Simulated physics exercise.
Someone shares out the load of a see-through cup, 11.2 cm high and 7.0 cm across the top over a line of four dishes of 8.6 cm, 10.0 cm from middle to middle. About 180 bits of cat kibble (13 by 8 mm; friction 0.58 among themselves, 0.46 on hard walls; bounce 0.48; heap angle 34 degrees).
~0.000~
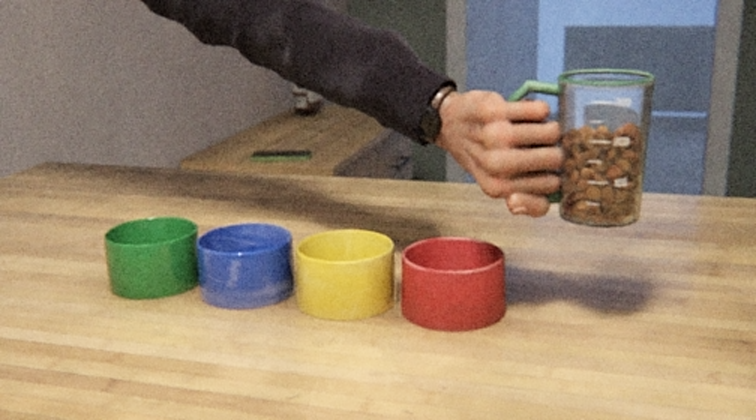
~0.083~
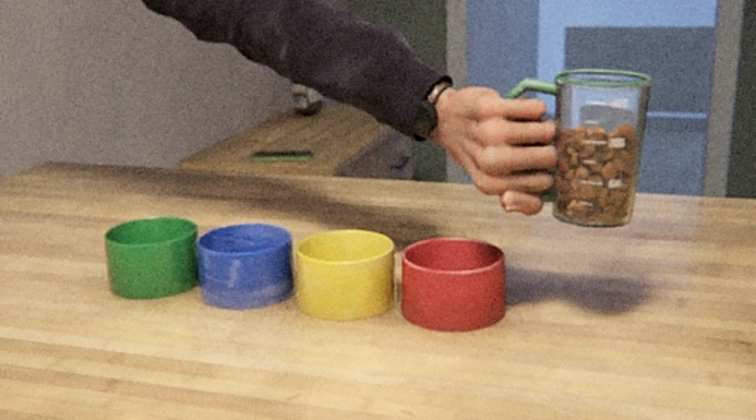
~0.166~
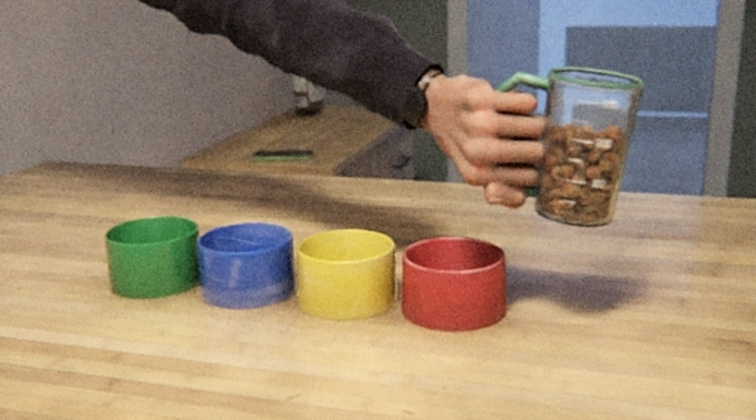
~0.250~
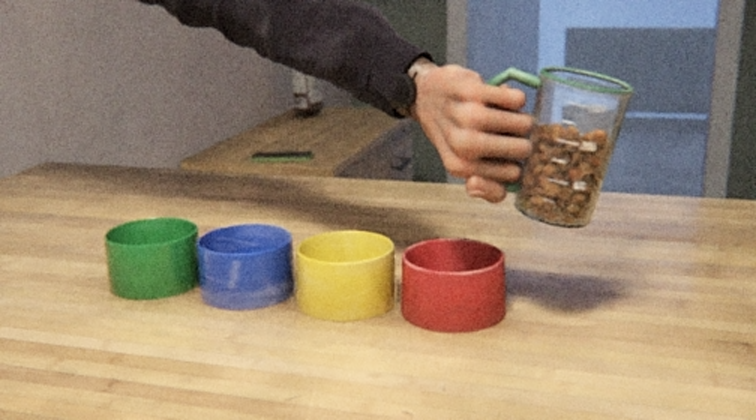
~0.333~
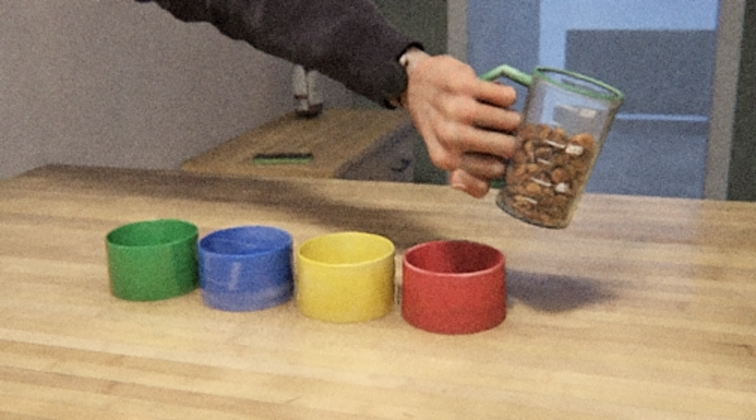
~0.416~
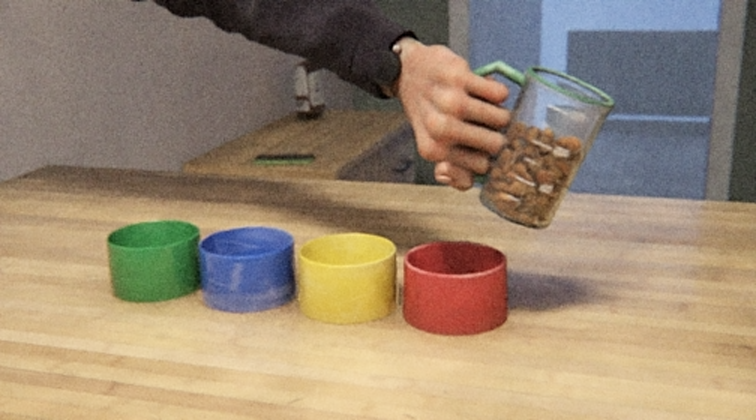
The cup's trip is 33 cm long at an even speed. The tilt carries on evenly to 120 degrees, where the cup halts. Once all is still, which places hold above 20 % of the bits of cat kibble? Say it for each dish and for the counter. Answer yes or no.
Red no, blue no, green no, yellow yes, counter no.
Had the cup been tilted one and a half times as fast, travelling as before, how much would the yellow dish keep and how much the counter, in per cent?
Then: Yellow 10, counter 10.
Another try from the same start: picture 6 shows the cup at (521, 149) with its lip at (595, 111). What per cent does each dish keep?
Red 0, blue 0, green 0, yellow 70.
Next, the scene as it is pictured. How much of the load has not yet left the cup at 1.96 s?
Some 75 per cent of the load.
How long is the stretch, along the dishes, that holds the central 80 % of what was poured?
Roughly 6 cm.
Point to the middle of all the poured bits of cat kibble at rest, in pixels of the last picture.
At about (341, 282).
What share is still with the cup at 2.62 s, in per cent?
Some 0 per cent of the load.
After 1.34 s, tilt 80 degrees; cup holds 100 %.
Then, at 1.96 s, tilt 118 degrees; cup holds 75 %, yellow 15 %.
After 2.62 s, tilt 120 degrees; cup holds 0 %, blue 5 %, yellow 85 %.
At rest (3.2 s), red 0 %, blue 5 %, green 0 %, yellow 85 %, counter 10 %.
